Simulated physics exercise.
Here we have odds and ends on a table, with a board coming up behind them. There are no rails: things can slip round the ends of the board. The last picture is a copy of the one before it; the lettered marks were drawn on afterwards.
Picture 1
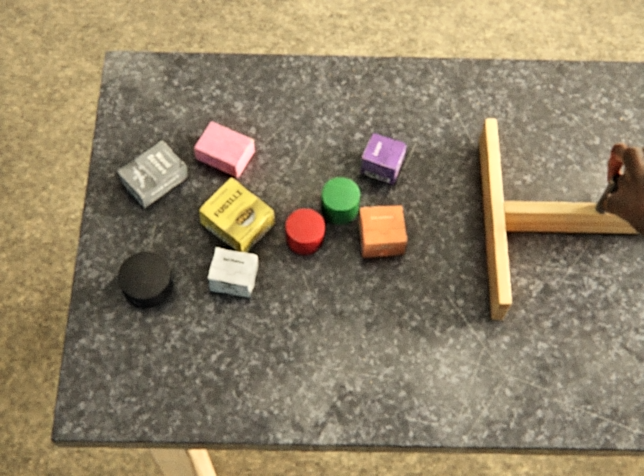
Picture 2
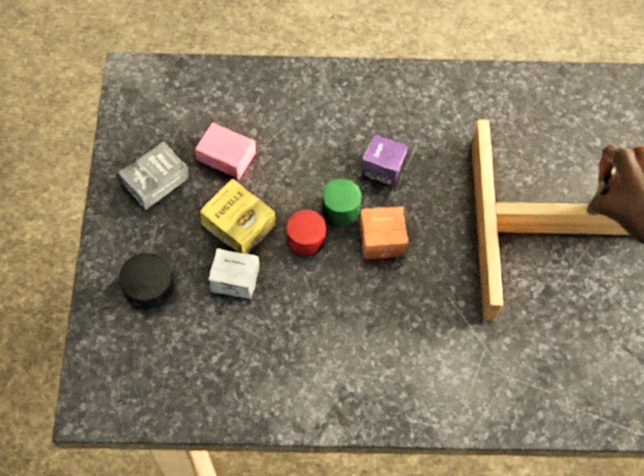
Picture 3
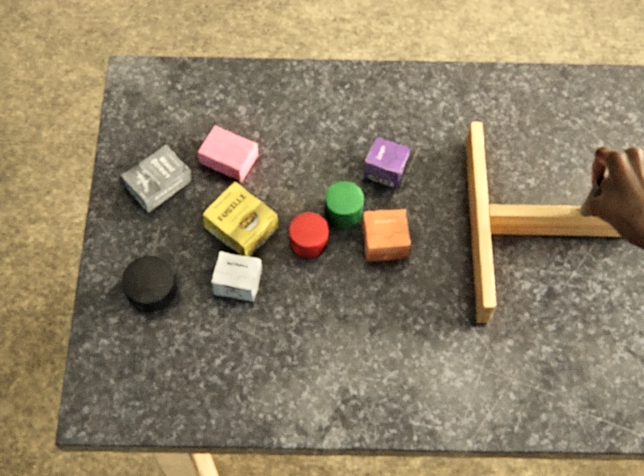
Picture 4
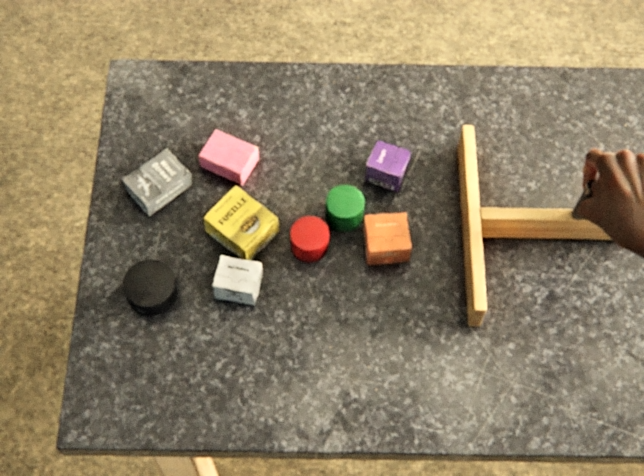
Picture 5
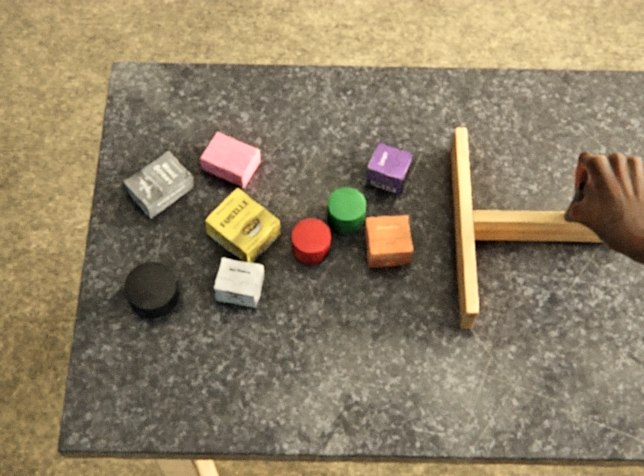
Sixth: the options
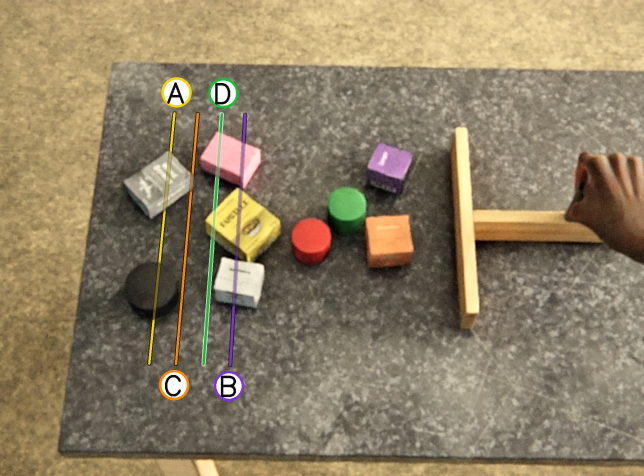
A hand slides a wooden T-shaped board slowly left across a speckled dark table, while the scattered coloured blocks and pots stay untouched.
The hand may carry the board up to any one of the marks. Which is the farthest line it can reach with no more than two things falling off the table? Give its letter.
No farther than A.
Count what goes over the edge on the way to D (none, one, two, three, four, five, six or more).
The count is none.
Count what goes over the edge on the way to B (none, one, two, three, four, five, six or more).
The count is none.
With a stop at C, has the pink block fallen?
No.
On the marked copy, A at (163, 230); B at (238, 231); C at (188, 231); D at (213, 231).
With A. Early on, board (357, 214); purple packet (331, 170); yellow packet (240, 226).
Further on, board (248, 212); grey box (127, 175); yellow packet (156, 208).
At the end, board (163, 211); grey box over the edge; yellow packet (95, 202); one fallen.
As for the rest, B is within the limit but short; C is within the limit but short; D is within the limit but short.
